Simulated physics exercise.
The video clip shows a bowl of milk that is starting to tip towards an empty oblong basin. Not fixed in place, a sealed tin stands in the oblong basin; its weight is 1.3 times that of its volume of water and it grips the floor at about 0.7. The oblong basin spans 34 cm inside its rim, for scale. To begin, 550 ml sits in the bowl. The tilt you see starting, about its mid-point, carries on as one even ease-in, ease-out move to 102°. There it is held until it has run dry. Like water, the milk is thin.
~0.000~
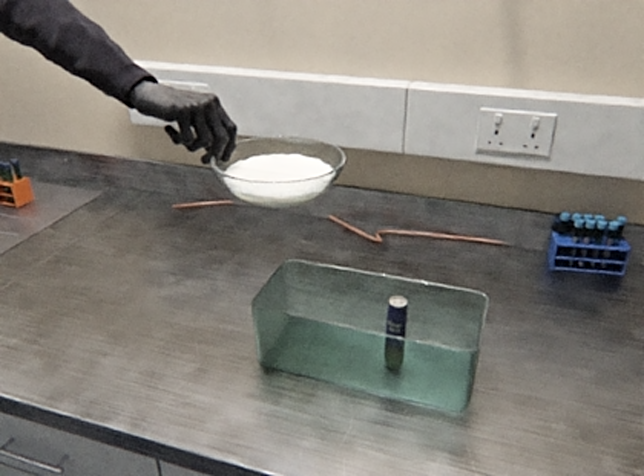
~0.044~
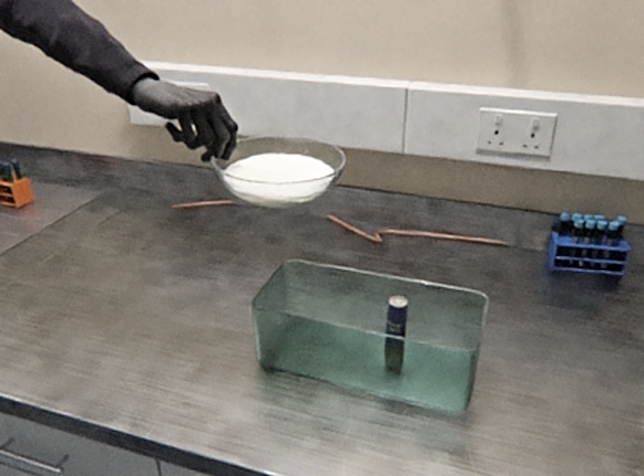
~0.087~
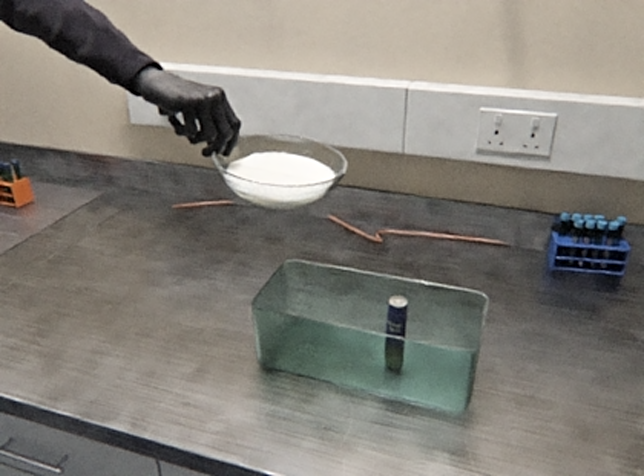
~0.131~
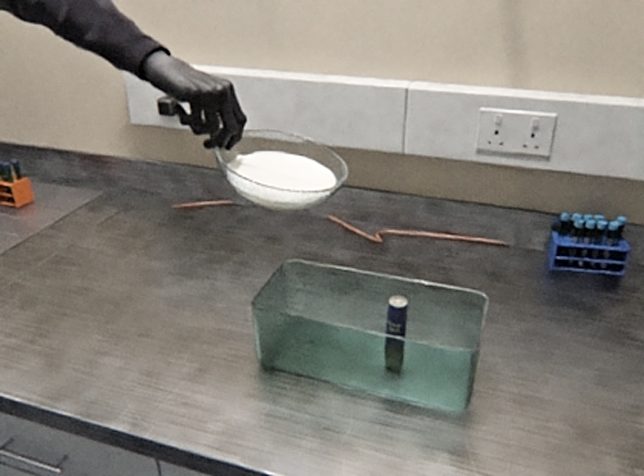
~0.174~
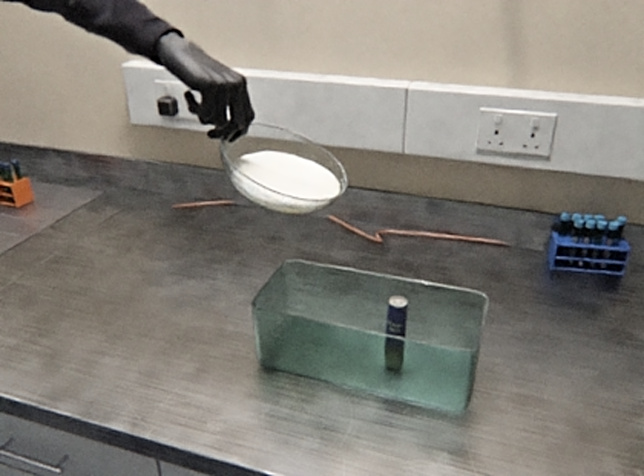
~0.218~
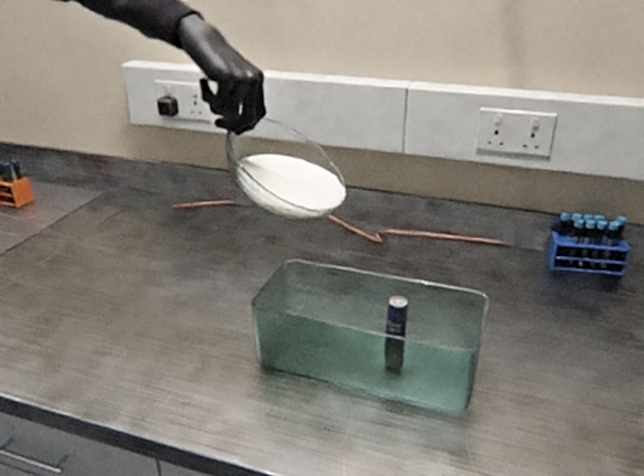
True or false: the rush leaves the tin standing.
False.
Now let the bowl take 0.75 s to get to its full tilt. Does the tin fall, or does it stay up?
The tin would stay balanced.
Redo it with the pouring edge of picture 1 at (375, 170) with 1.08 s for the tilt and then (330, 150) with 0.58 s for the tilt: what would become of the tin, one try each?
First it stays on its base; then it stays on its base.
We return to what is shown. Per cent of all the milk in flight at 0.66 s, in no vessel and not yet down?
Estimate: Around 6 per cent.
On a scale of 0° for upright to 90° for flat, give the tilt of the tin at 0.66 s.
I'd put it at close to 10 degrees off upright.
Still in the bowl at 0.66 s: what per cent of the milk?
0 %.
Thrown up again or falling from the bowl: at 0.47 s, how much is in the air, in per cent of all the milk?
It comes to roughly 50 per cent.
After 0.47 s the tilt is 96° and 0 per cent is still to pour; the tin stands where it began.
After 0.66 s the tilt is 102° and 0 per cent is still to pour; the tin leans 10°.
After 0.85 s the tilt is 102° and 0 per cent is still to pour; the tin leans 7°.
After 1.06 s the tilt is 102° and 0 per cent is still to pour; the tin leans 34°.
In the end the tin lies on its side.
